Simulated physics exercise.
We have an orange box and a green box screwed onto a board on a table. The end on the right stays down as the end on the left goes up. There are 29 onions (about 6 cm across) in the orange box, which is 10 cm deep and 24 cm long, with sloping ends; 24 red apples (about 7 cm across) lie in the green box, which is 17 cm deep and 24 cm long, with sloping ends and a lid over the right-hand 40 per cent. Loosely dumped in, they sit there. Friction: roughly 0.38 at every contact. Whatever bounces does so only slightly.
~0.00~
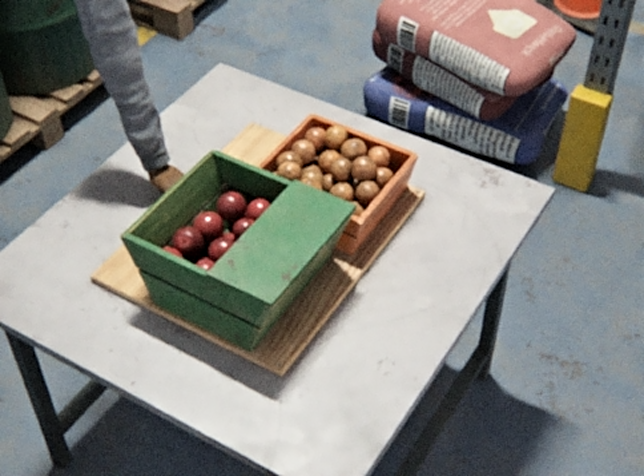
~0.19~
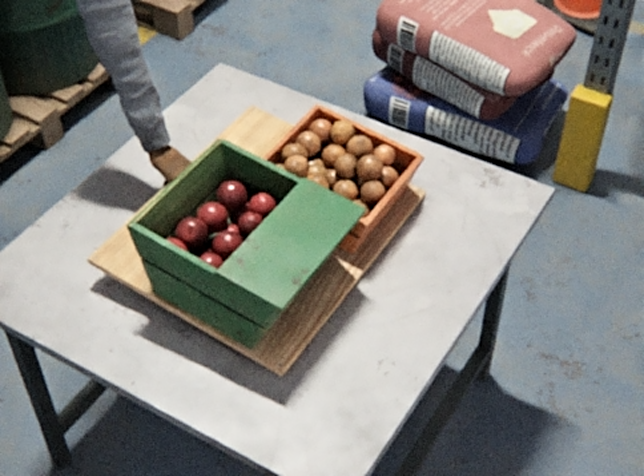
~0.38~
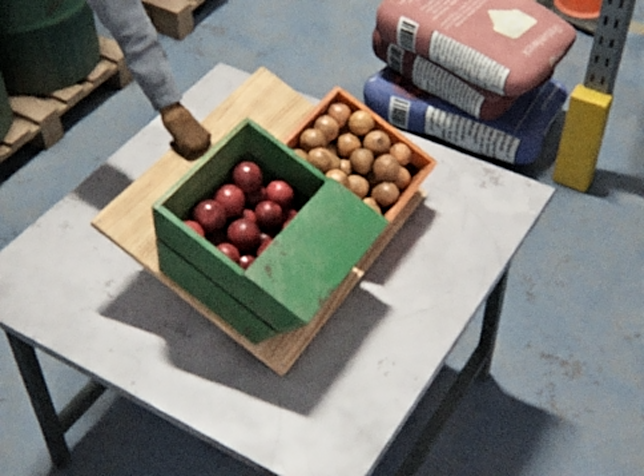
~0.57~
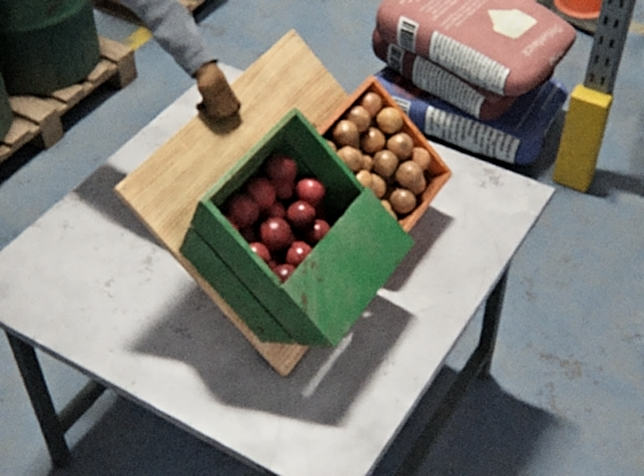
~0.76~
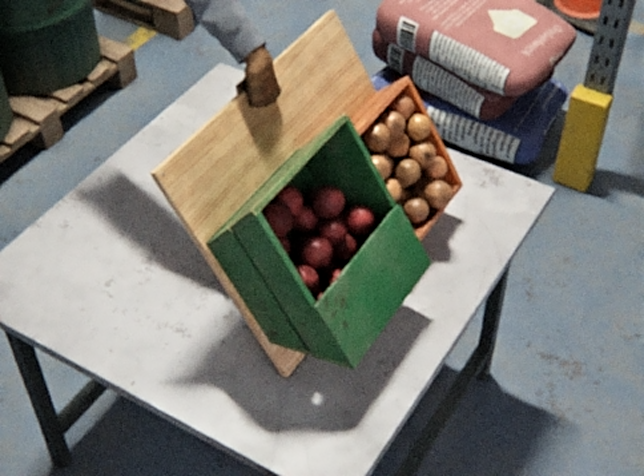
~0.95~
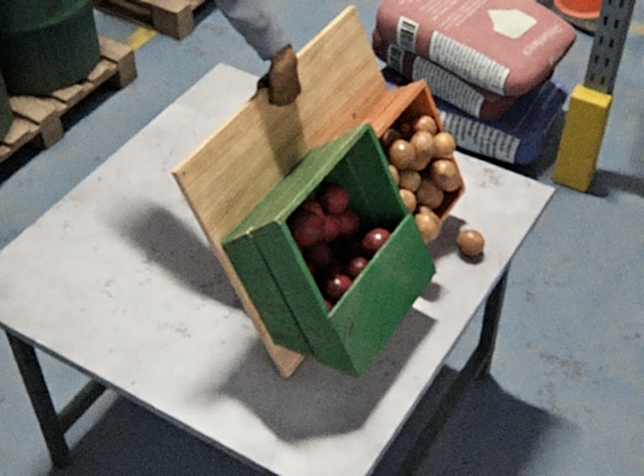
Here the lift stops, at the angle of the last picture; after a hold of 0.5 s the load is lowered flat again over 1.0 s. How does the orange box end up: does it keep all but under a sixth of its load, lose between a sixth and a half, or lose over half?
The orange box loses between a sixth and a half.
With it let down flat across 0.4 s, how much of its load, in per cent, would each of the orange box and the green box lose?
Orange box 40, green box 0 per cent.
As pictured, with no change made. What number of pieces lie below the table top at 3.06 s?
Around 8.
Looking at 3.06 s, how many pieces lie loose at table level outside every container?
Piece count: Roughly 4.
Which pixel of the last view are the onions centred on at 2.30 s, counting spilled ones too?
In the last picture they centre on about (374, 200).
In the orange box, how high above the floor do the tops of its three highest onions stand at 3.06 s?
12 cm or so.
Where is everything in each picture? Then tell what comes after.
In the first frame (places track the rim corner closest to us here, unless another is named), orange box (by its farthest rim corner) (313, 116); green box (268, 302); tipped 0°; all still inside.
In the second frame, orange box (319, 107); green box (278, 306); tipped 7°.
In the third frame, green box (302, 319); tipped 23°.
In the fourth frame, green box (330, 341); tipped 41°.
In the fifth frame, green box (349, 361); tipped 57°.
In the sixth frame, green box (355, 370); tipped 64°; 1 out, the lowest onion at (471, 243).
After 1.29 s, tilt 64°; the orange box is down by 8 of 29 and the green box has all 24.
After 1.71 s, tilt 53°; the orange box is down by 11 of 29 and the green box has all 24.
After 2.30 s, tilt 4°; the orange box is down by 11 of 29 and the green box has all 24.
Outcome (at 3.06 s), the orange box is down by 11 of 29 and the green box has all 24. Asked share, 11 of 29, 38 per cent.
